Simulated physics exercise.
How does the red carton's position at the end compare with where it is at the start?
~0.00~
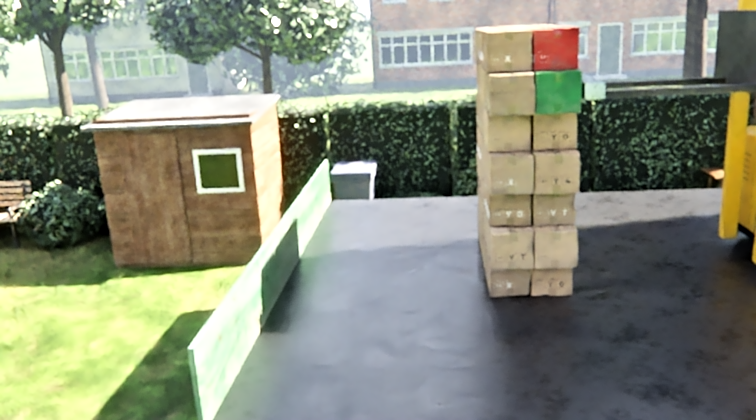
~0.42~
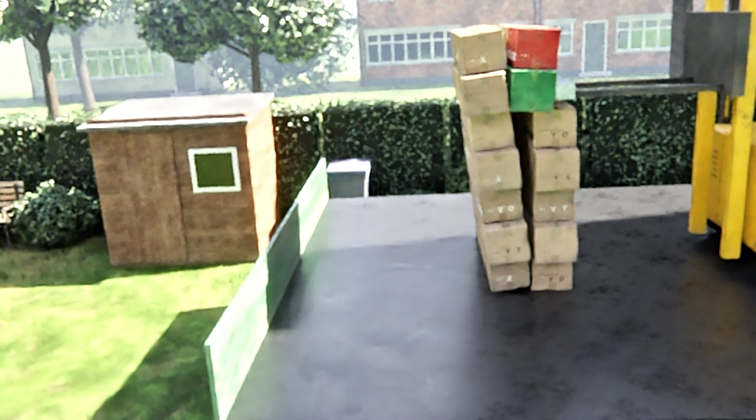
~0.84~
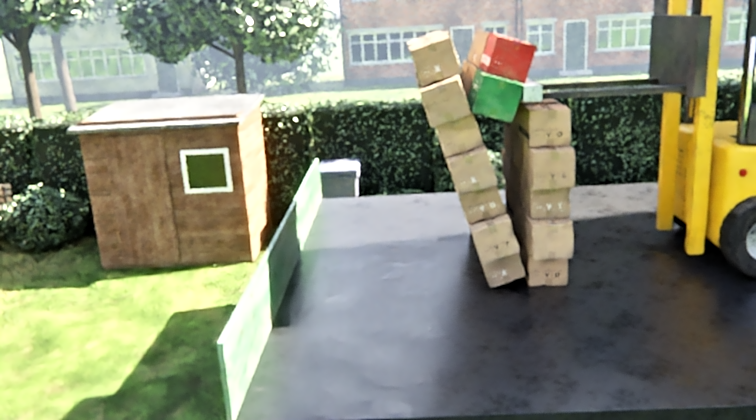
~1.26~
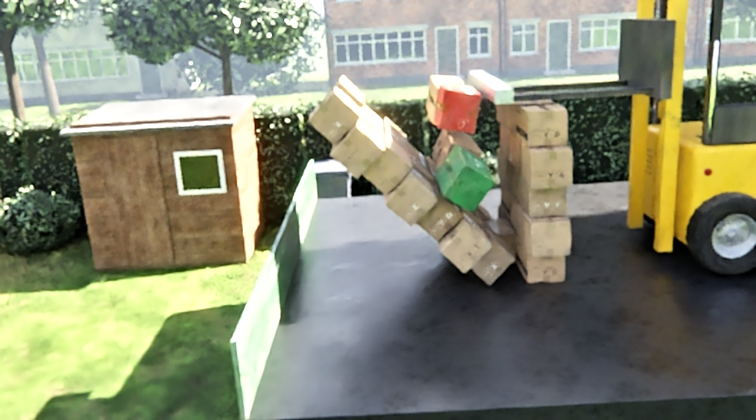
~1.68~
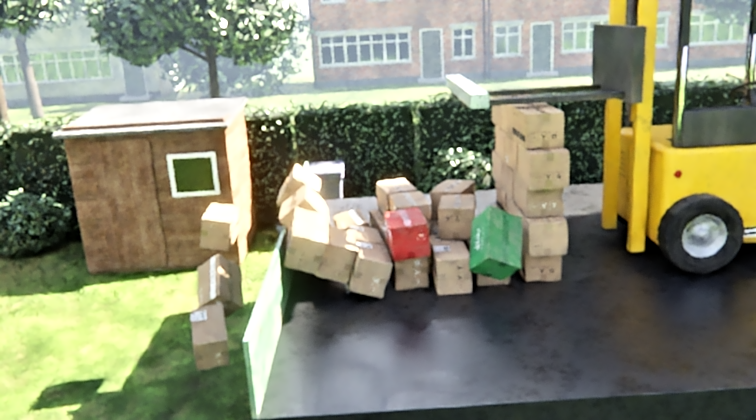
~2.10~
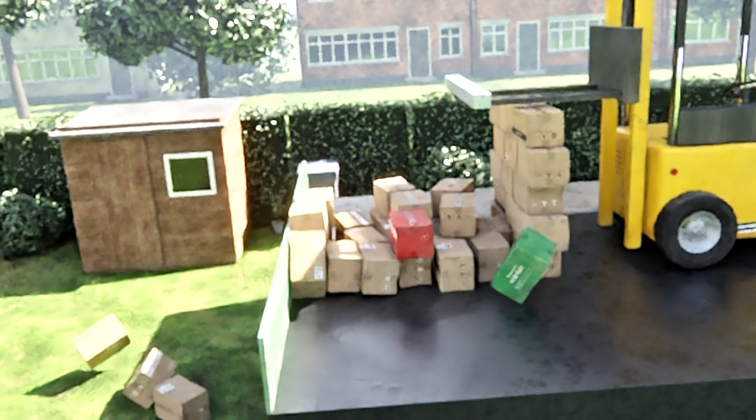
It starts at the top of the tall stack, and by the end it is much lower and further left, resting among the heap of fallen cartons on the platform.
